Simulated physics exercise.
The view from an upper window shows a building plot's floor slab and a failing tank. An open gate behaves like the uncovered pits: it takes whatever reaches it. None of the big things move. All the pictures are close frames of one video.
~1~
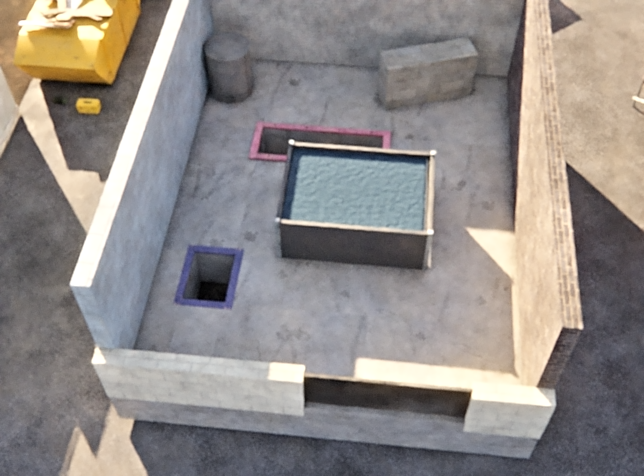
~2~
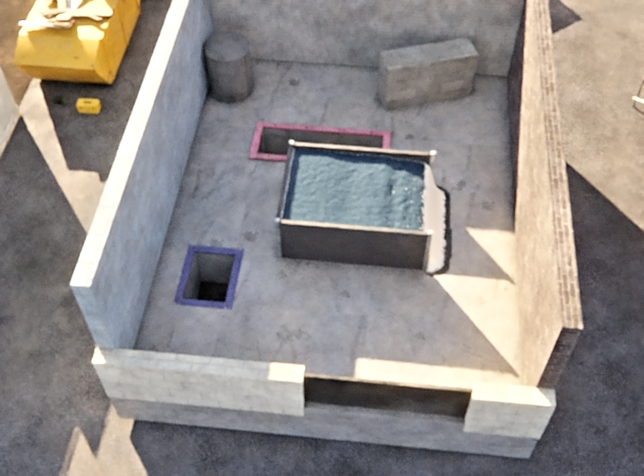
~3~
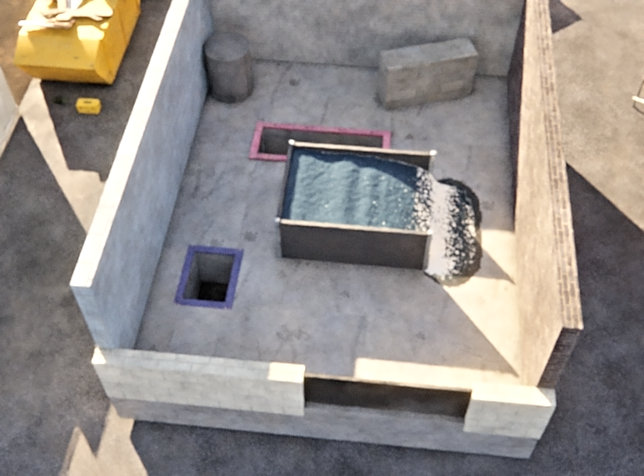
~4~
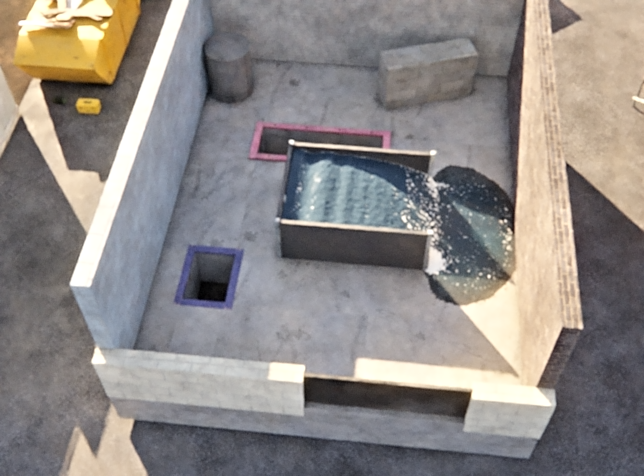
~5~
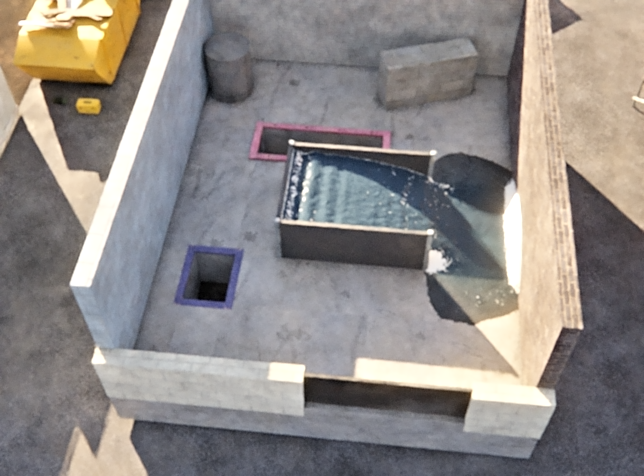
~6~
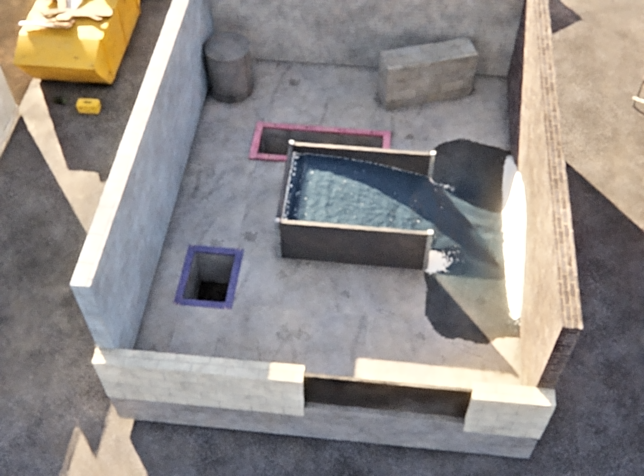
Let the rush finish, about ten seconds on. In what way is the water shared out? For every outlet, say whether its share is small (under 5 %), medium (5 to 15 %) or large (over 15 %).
Result - gate: Small; pink pit: Medium; blue pit: Large.
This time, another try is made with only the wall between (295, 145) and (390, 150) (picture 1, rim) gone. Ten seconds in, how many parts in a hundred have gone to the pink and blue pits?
The pink pit takes 75 per cent and the blue pit 2 per cent.
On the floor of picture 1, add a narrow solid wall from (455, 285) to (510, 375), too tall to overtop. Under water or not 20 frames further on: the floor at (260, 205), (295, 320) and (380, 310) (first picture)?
Going one after another, I'd say kept clear of the flood, then reached by the flood, then reached by the flood.
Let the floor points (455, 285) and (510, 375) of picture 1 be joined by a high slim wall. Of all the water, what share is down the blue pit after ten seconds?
Blue: 6 %.
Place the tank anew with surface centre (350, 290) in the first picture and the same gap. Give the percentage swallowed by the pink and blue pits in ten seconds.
Ten seconds on: Pink pit 10 percent, blue pit 8 percent.
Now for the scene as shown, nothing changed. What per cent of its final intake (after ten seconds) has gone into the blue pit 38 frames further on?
Around 40 percent.
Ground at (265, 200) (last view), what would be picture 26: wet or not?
Untouched.
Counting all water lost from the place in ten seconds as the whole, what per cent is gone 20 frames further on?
Working it through, I arrive at 5 per cent.
A moment on, water covers 20 % of the floor; the gate 0 %, the pink pit 0 %, the blue pit 0 %.
Next, water covers 35 % of the floor; the gate 0 %, the pink pit 0 %, the blue pit 0 %.
Then, water covers 65 % of the floor; the gate 0 %, the pink pit 1 %, the blue pit 0 %.
Later, water covers 95 % of the floor; the gate 0 %, the pink pit 5 %, the blue pit 7 %.
In the end, water covers 100 % of the floor; the gate 0 %, the pink pit 8 %, the blue pit 19 %.
